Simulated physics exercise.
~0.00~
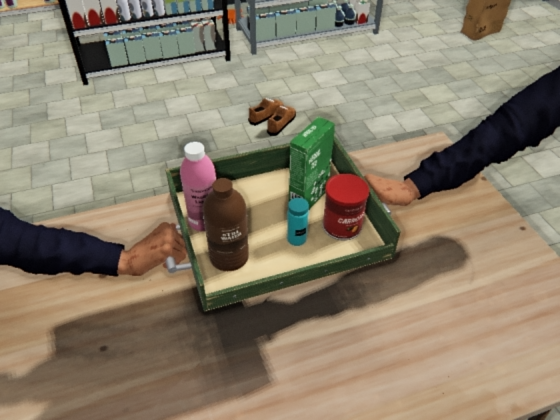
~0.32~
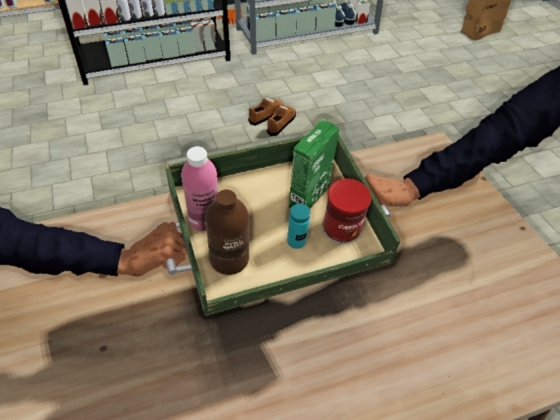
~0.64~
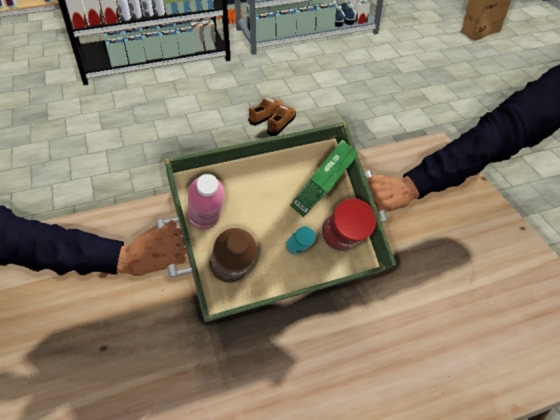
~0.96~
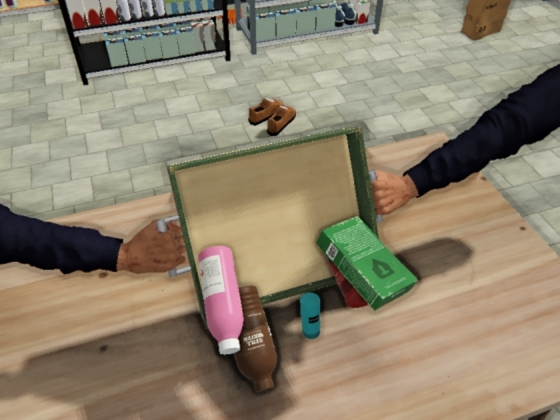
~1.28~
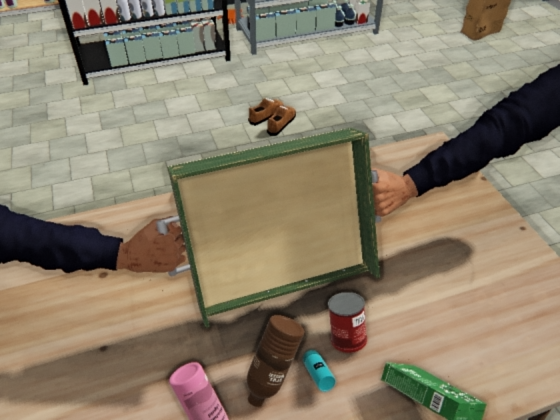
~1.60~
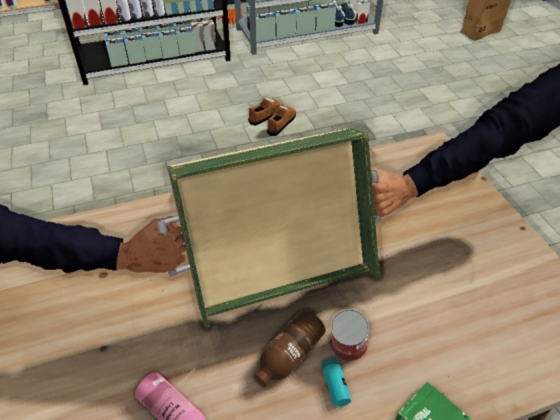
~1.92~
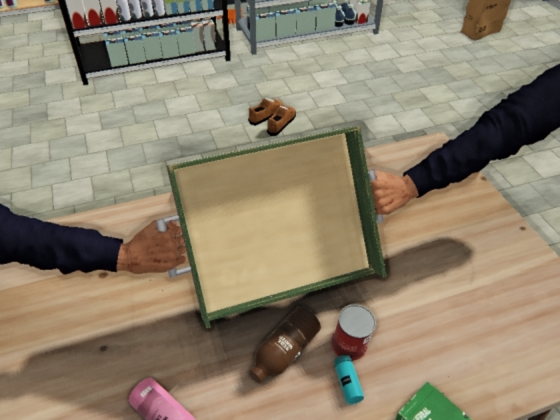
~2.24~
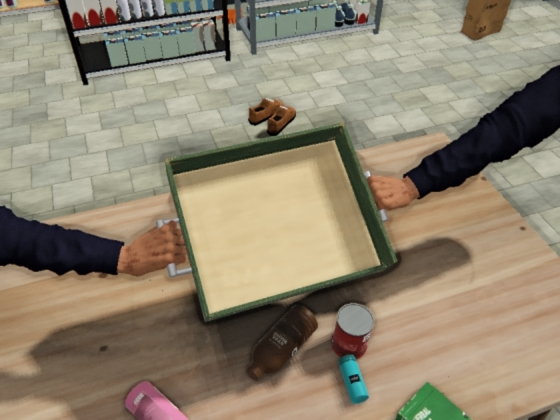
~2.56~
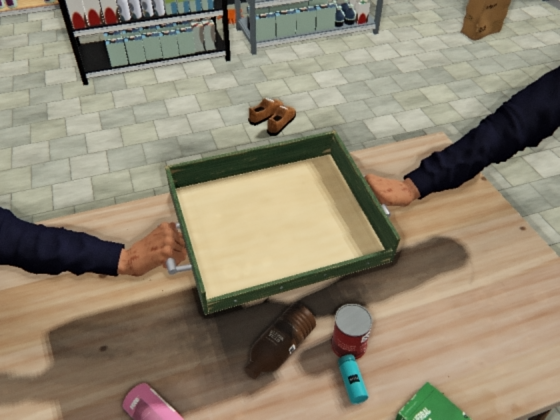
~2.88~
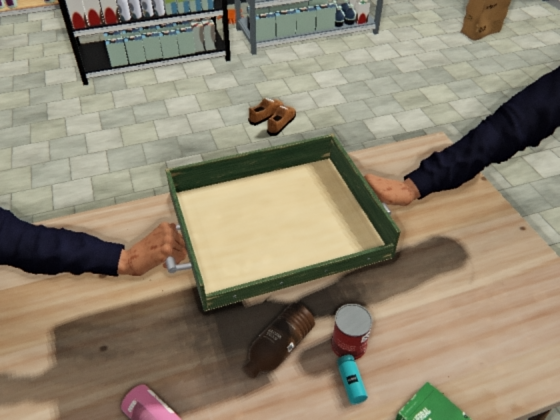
To begin with, two hands hold a green-rimmed crate level over a wooden table, with a pink bottle, a brown bottle, a small turquoise shaker, a green packet and a red tin standing inside. The hands tilt the crate's near side downward, and the items begin to lean. As it tips steeply, all five topple and slide out over the near edge onto the table. The pink bottle rolls a little to the left while the others settle nearby. The hands then swing the empty crate back to level, leaving everything lying in front of it, the tin upside down.
